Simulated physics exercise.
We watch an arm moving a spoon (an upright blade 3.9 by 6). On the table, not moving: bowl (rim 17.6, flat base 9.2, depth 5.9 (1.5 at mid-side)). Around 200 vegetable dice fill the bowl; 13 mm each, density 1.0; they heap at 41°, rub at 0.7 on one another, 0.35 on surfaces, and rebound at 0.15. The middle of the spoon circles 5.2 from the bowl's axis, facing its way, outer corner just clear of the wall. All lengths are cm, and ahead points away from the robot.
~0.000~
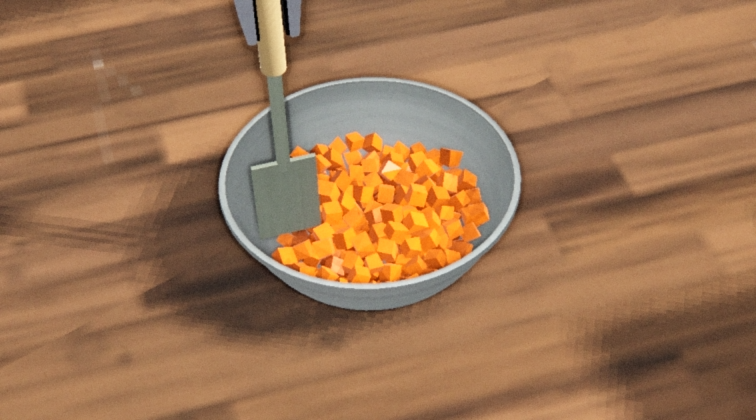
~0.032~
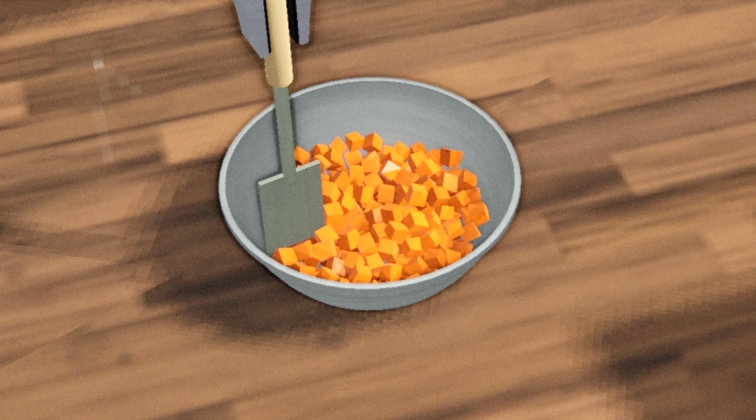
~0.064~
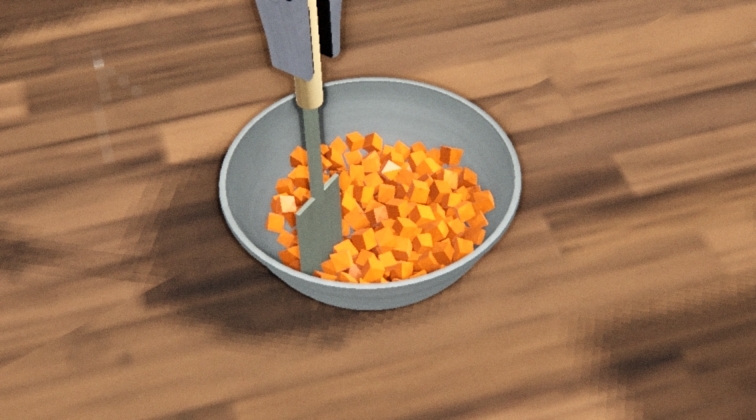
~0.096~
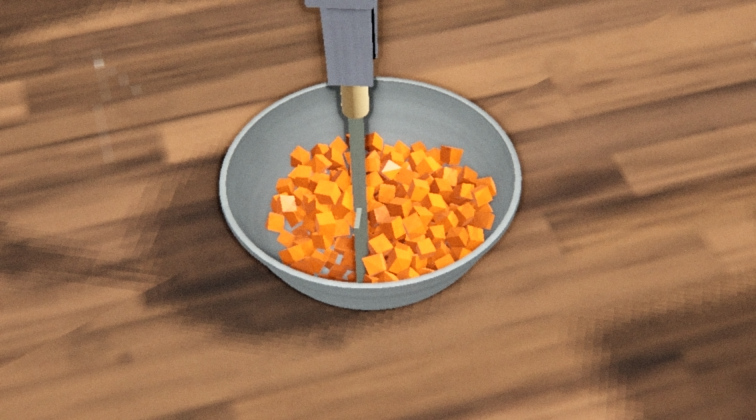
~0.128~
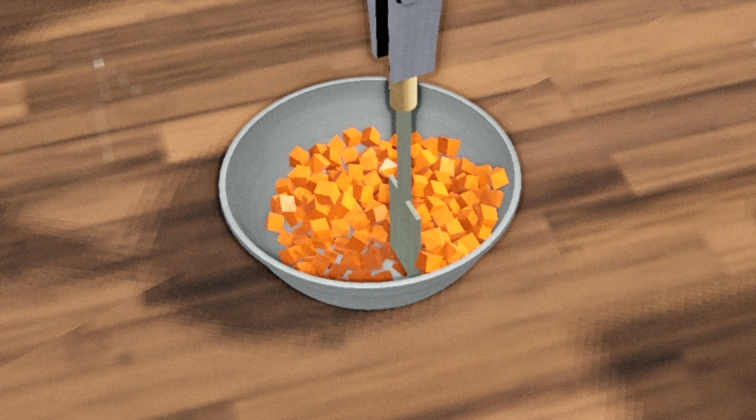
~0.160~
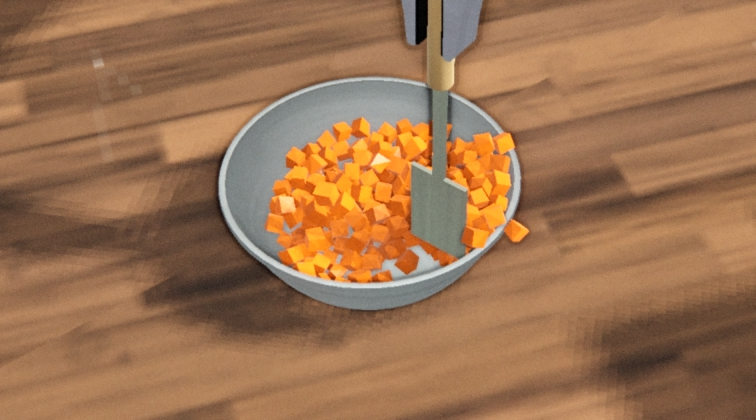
In the video, a robotic arm moves an upright spatula-like tool from left to right through orange cubes in a gray bowl, turning the blade and pushing cubes toward the right side, where one appears at the rim.
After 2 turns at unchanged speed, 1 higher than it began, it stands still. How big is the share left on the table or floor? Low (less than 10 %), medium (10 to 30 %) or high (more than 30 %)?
A high share, more than 30 %, ends on the table or floor.
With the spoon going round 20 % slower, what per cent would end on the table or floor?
It would be near 40 per cent.
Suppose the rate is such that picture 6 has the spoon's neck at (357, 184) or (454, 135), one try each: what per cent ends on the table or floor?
About 25 and 50 per cent.
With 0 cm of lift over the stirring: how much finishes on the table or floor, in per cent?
About 45 per cent.
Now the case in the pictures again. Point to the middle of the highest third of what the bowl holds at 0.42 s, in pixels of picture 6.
At about (292, 229).
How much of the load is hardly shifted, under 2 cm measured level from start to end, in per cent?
About 5 per cent.
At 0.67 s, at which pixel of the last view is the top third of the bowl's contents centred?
At about (382, 143).
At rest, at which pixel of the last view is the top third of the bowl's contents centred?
Around (345, 238).
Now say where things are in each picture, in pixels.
The first frame shows spoon neck at (281, 142), 0° round; upper third of the load around (379, 205), from x 275 to 480, top at y 140; 205 in the bowl.
The second frame shows spoon neck at (287, 153), 12° round; upper third of the load around (379, 205), from x 275 to 480, top at y 140.
The third frame shows spoon neck at (316, 175), 40° round; upper third of the load around (391, 211), from x 275 to 485, top at y 140.
The fourth frame shows spoon neck at (359, 184), 68° round; upper third of the load around (408, 208), from x 275 to 485, top at y 140.
The fifth frame shows spoon neck at (404, 178), 97° round; upper third of the load around (433, 204), from x 275 to 495, top at y 140.
The sixth frame shows spoon neck at (439, 157), 126° round; upper third of the load around (459, 182), from x 275 to 515, top at y 130; 203 in the bowl, 2 in flight or on the tool.
After 0.42 s, 356° round, highest piece 8 above the table; 151 in the bowl, 30 on the table or floor, 24 in flight or on the tool.
After 0.67 s, 227° round, highest piece 8 above the table; 124 in the bowl, 73 on the table or floor, 8 in flight or on the tool.
After 1.00 s, 0° round, highest piece 5 above the table; 113 in the bowl, 92 on the table or floor.
After 1.70 s, 0° round, highest piece 5 above the table; 113 in the bowl, 92 on the table or floor.
At rest, 113 in the bowl, 92 on the table or floor. That is 45 % on the table or floor.
